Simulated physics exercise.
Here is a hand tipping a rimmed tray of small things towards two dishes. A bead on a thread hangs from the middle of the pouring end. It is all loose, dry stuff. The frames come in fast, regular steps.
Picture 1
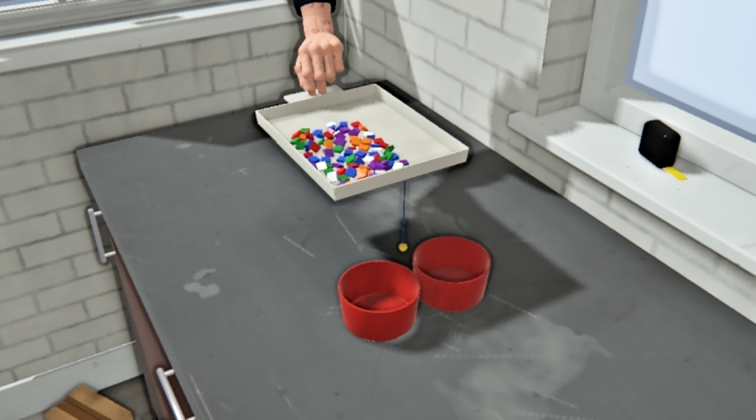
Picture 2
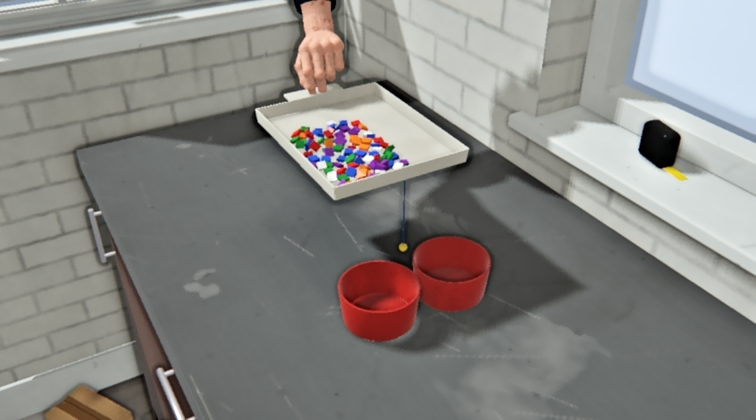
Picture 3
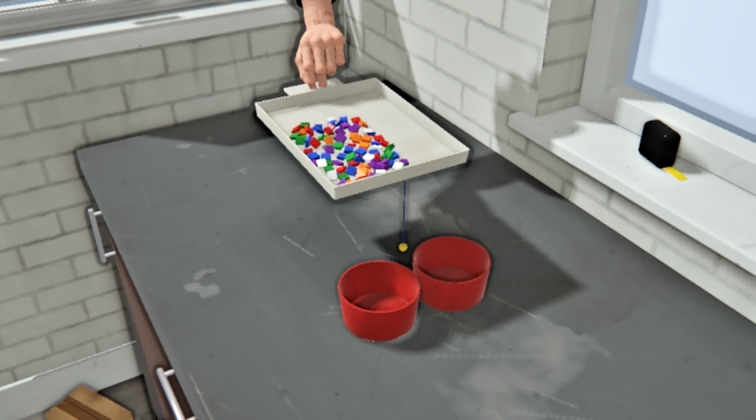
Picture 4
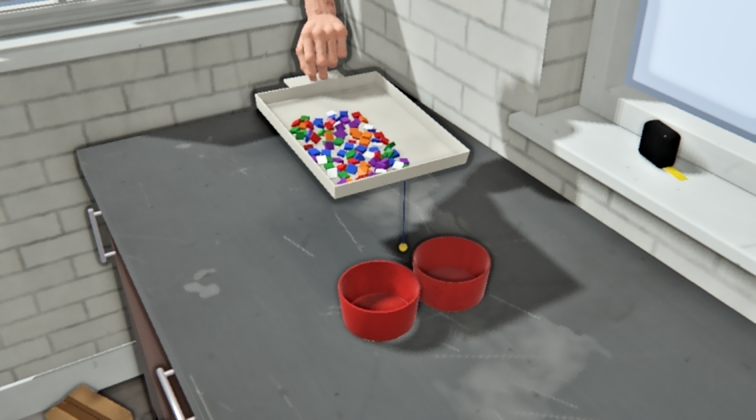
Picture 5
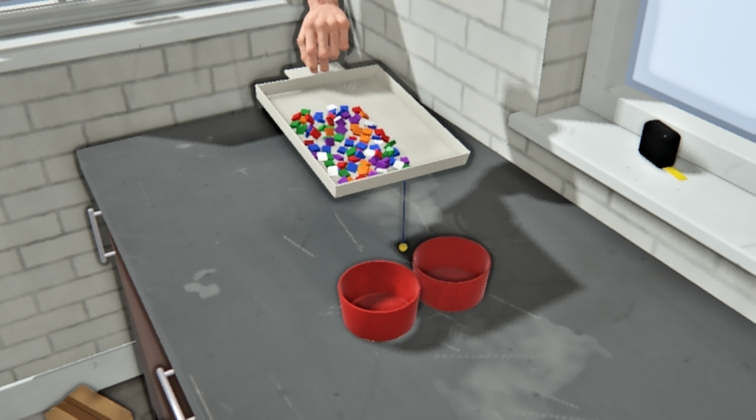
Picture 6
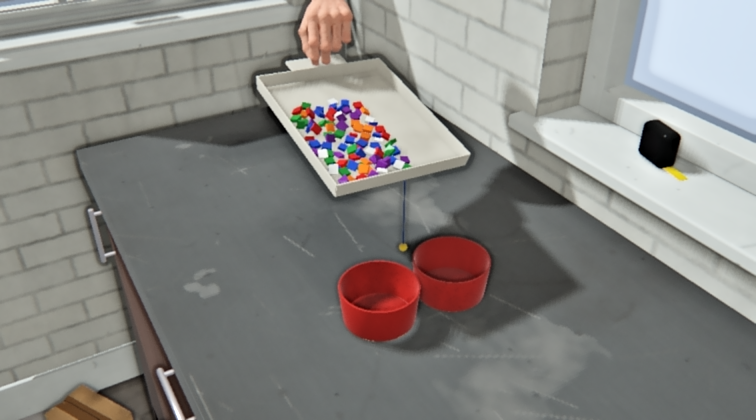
A dark grey countertop in a white-brick corner beside a window is seen from above at an angle. A hand grips the far end of a white rimmed tray holding many-coloured mosaic tiles, with a yellow bead hanging on a thread beneath its near edge, two red dishes nearby and a small black object on the sill. The hand gradually raises the tray's far end, while the dishes and camera stay still.
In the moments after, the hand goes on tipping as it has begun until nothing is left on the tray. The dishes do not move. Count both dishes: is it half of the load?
The two hold the larger part of the load.
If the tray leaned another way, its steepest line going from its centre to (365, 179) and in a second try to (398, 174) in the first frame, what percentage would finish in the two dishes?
In turn 70 and 90 in a hundred.
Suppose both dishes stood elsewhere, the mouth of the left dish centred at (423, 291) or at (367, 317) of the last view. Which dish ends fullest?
One: The left one. Two: The right-hand dish.
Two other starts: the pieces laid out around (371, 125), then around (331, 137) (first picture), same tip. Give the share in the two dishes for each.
Roughly 80 per cent, and 80 per cent.
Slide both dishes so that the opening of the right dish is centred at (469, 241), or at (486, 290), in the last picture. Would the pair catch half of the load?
At the first place the larger part, at the second the smaller part.
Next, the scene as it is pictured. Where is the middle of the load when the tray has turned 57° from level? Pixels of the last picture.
Near (399, 153).
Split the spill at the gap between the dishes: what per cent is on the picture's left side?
Roughly 20 in a hundred.
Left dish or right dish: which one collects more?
That is right.
Soon, tray tipped steeply; all on the tray.
A while on, tray tipped right over; most on the tray; a stray few in the left dish; a small part in the right dish; a stray few outside both; a small part in the air.
Towards the end, tray tipped past a quarter turn; about a quarter in the left dish; about half in the right dish; about a quarter outside both; a stray few in the air.
Finally, tray tipped past a quarter turn; about a quarter in the left dish; about half in the right dish; about a quarter outside both; a stray few in the air.
